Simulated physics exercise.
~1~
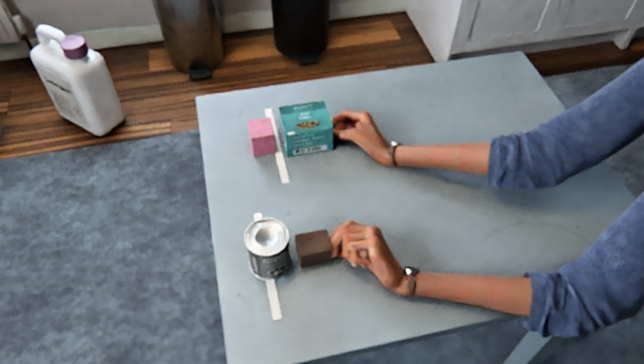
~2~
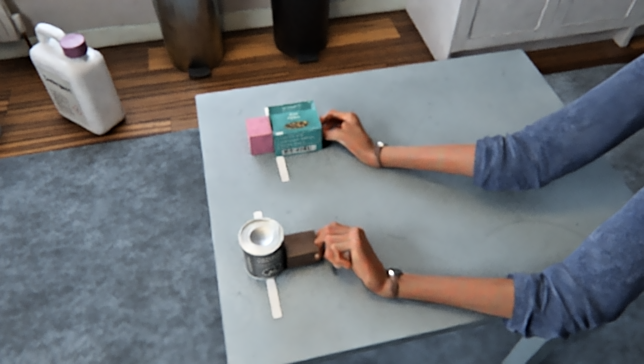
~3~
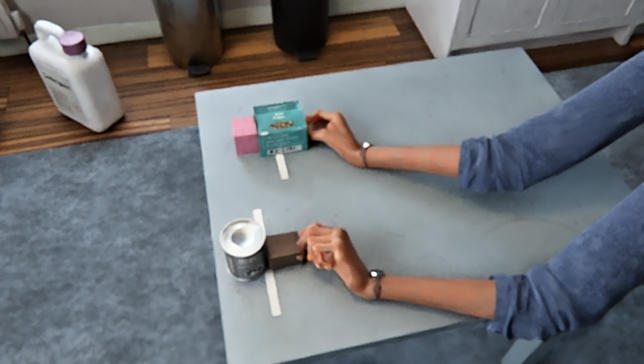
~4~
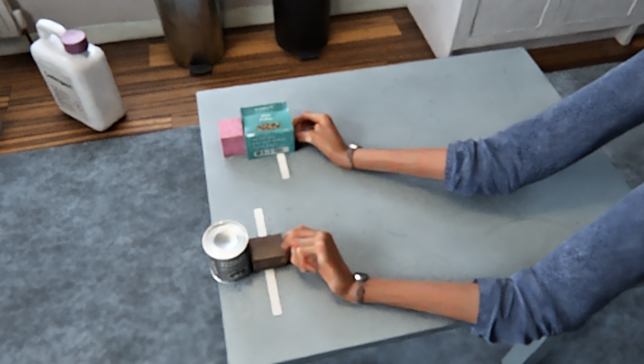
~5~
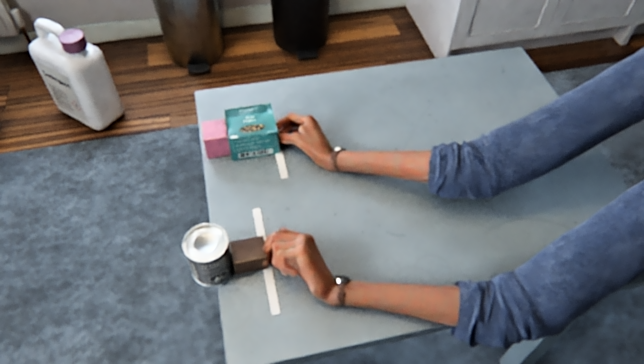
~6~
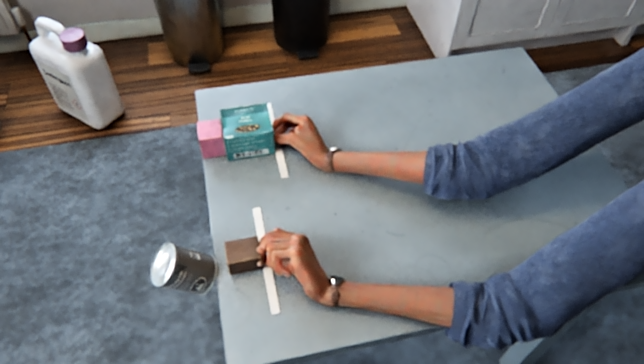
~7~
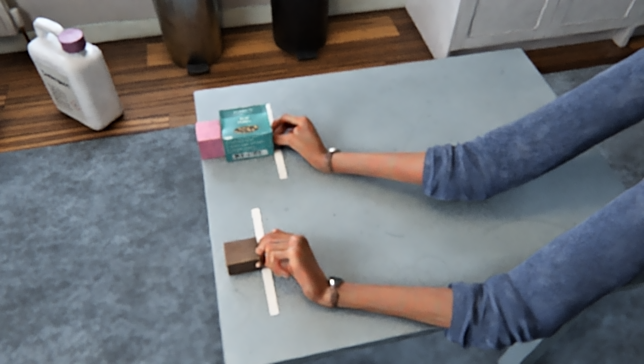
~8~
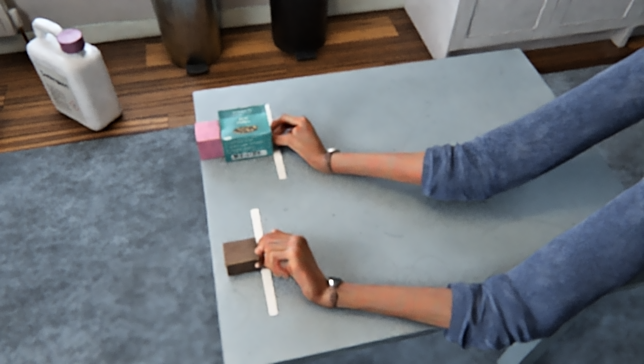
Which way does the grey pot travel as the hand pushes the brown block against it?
The grey pot moves to the left, towards the table's left edge and then over it.
